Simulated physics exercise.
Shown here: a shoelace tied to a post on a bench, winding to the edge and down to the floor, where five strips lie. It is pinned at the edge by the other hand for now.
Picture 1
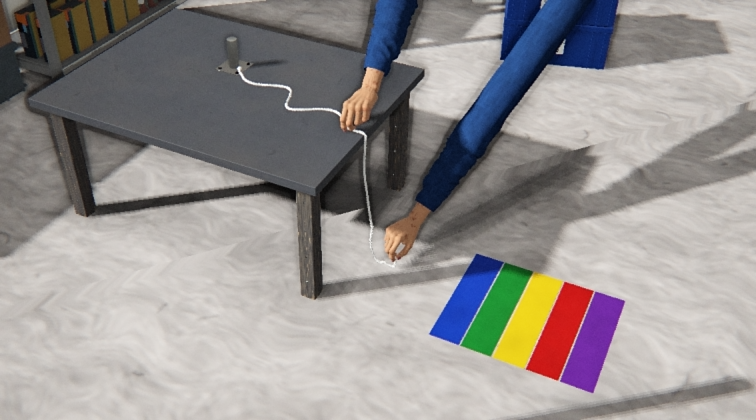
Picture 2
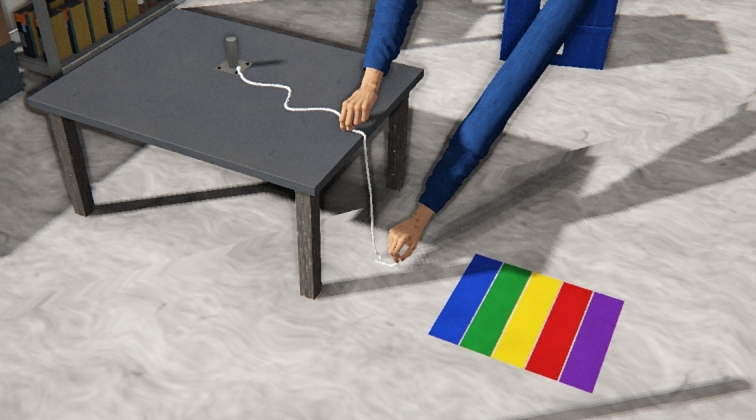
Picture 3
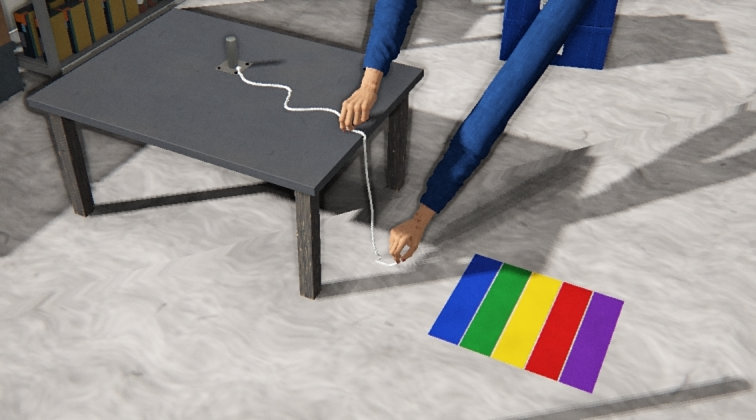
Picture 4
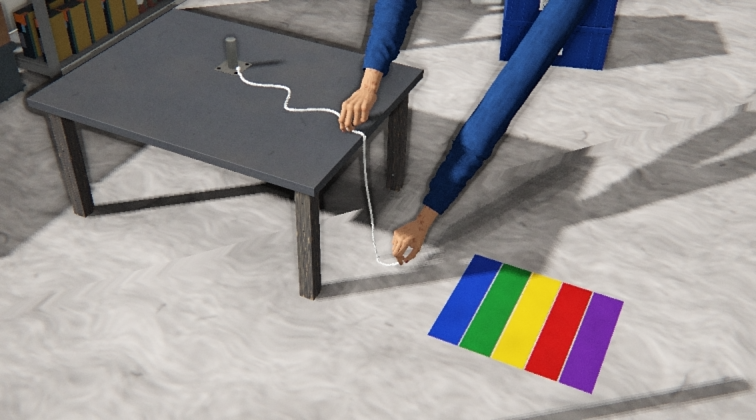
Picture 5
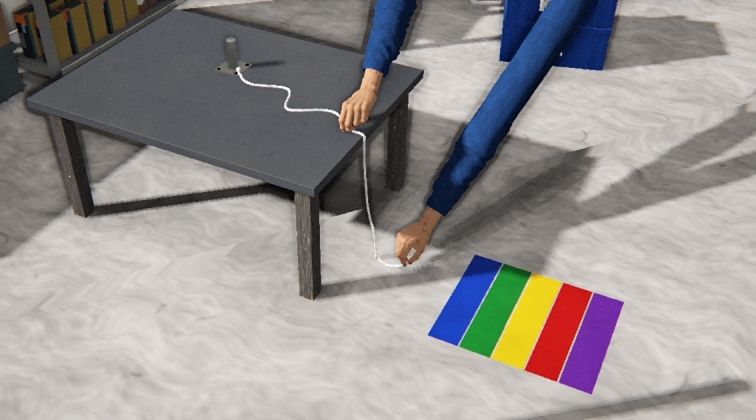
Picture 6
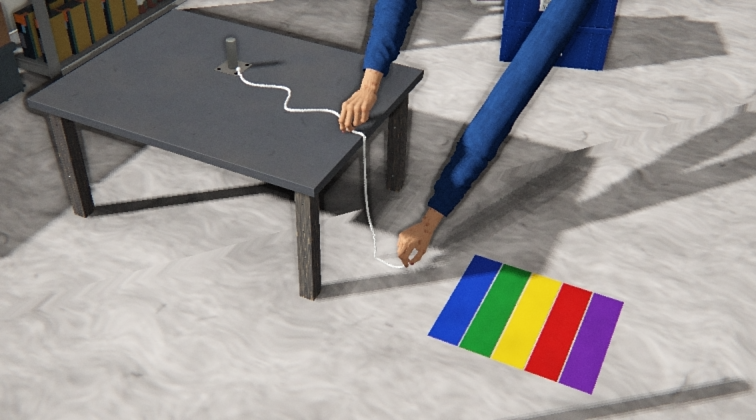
The video shows a white cord running from a small post across a dark table and over its edge, held there by one hand, while the other hand draws its low end slightly right, near five coloured strips.
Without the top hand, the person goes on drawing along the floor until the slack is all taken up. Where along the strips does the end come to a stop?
Above the yellow strip.
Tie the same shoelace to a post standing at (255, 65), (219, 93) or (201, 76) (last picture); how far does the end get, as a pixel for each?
Close to (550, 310), (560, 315) and (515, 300) in that order.
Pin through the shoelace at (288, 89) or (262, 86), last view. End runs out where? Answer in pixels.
Estimated pixels: (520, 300), then (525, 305).
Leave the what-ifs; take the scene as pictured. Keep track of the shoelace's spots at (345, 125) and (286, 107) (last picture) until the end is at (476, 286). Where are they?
Around (368, 143) and (315, 107).
Soon after, end near (476, 286); over blue.
After that, end near (511, 298); over green.
At the stop, end near (532, 305); over yellow. Over yellow.
